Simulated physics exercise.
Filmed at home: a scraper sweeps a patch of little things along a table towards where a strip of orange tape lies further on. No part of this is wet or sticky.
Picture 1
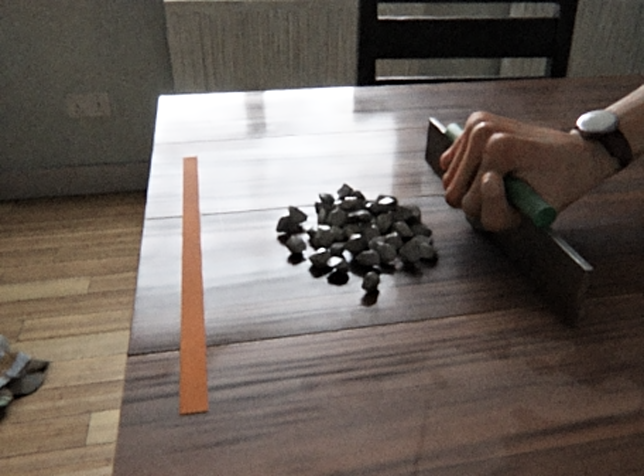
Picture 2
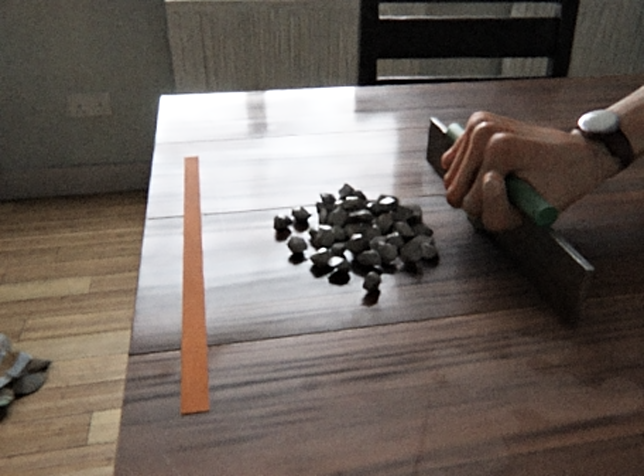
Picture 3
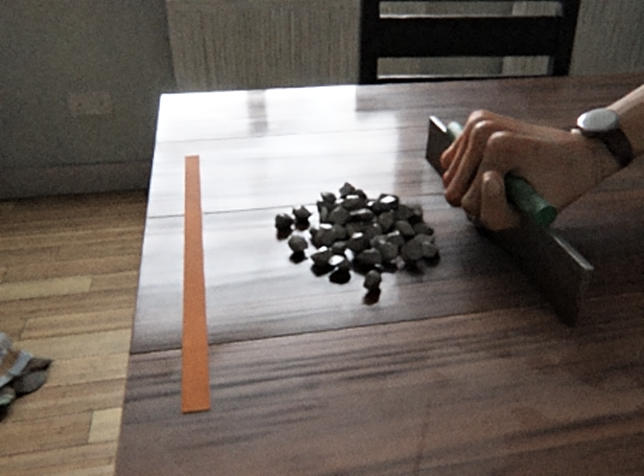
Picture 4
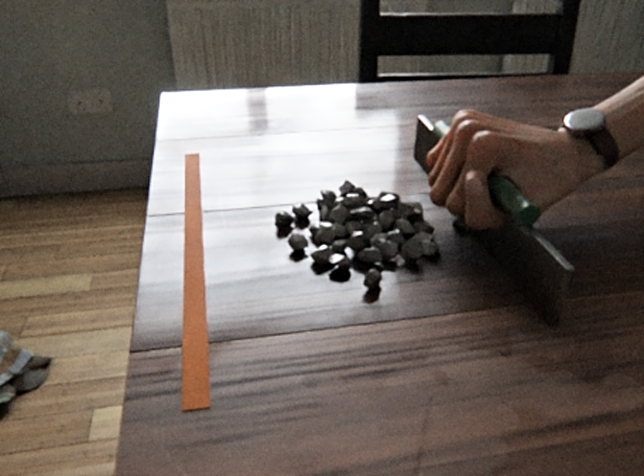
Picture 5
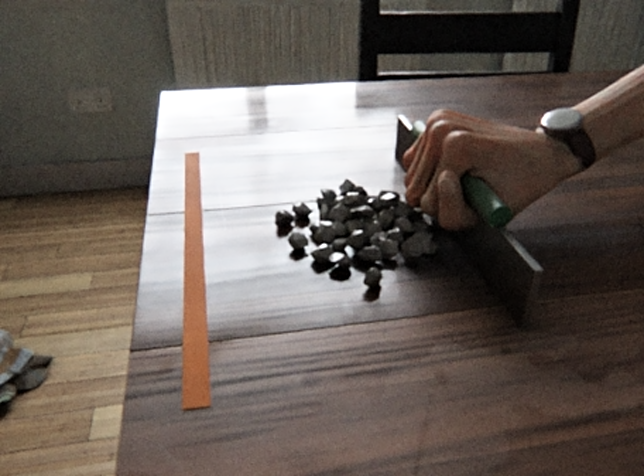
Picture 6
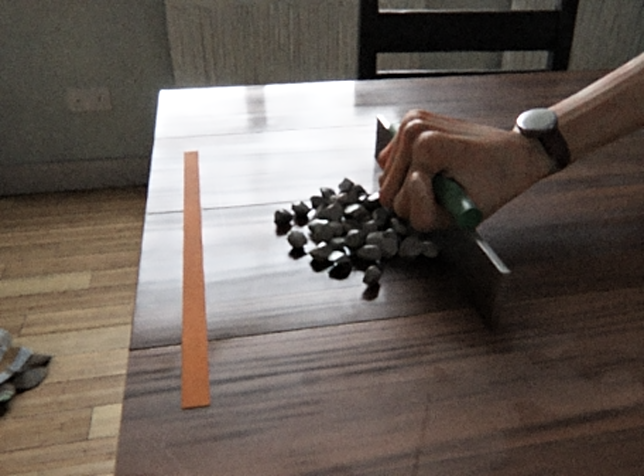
A hand gripping a green-handled scraper stayed still at first, then slid it left across the wooden table and nudged the near side of a dark gravel heap slightly toward an orange tape strip.
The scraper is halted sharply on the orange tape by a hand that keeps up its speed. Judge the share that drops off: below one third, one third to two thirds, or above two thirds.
One third to two thirds.
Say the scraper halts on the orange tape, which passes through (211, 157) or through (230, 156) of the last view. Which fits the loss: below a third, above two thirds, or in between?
Try 1 - less than a third; try 2 - under a third.
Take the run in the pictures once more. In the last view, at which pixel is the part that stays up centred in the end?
Once everything settles, it sits centred somewhere around (167, 240).
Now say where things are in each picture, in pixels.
The first picture shows scraper near (565, 279), at rest; orange tape near (191, 164), about two fingers from the edge; edge at (139, 255); the heap near (369, 224), bits of gravel.
The second picture shows scraper near (566, 279), at rest.
The third picture shows scraper near (565, 279); the heap near (371, 223).
The fourth picture shows scraper near (547, 279).
The fifth picture shows scraper near (518, 281); the heap near (372, 219), only a few pushed along.
The sixth picture shows scraper near (487, 282); orange tape near (191, 159); edge at (140, 250); the heap near (364, 219), a little pushed along.
Shortly afterwards, scraper still moving, near (302, 184); heap all on the table, its front near (212, 219).
Next, scraper stopped at the orange tape; heap near half over the edge.
In the end, scraper stopped at the orange tape; heap near half over the edge.
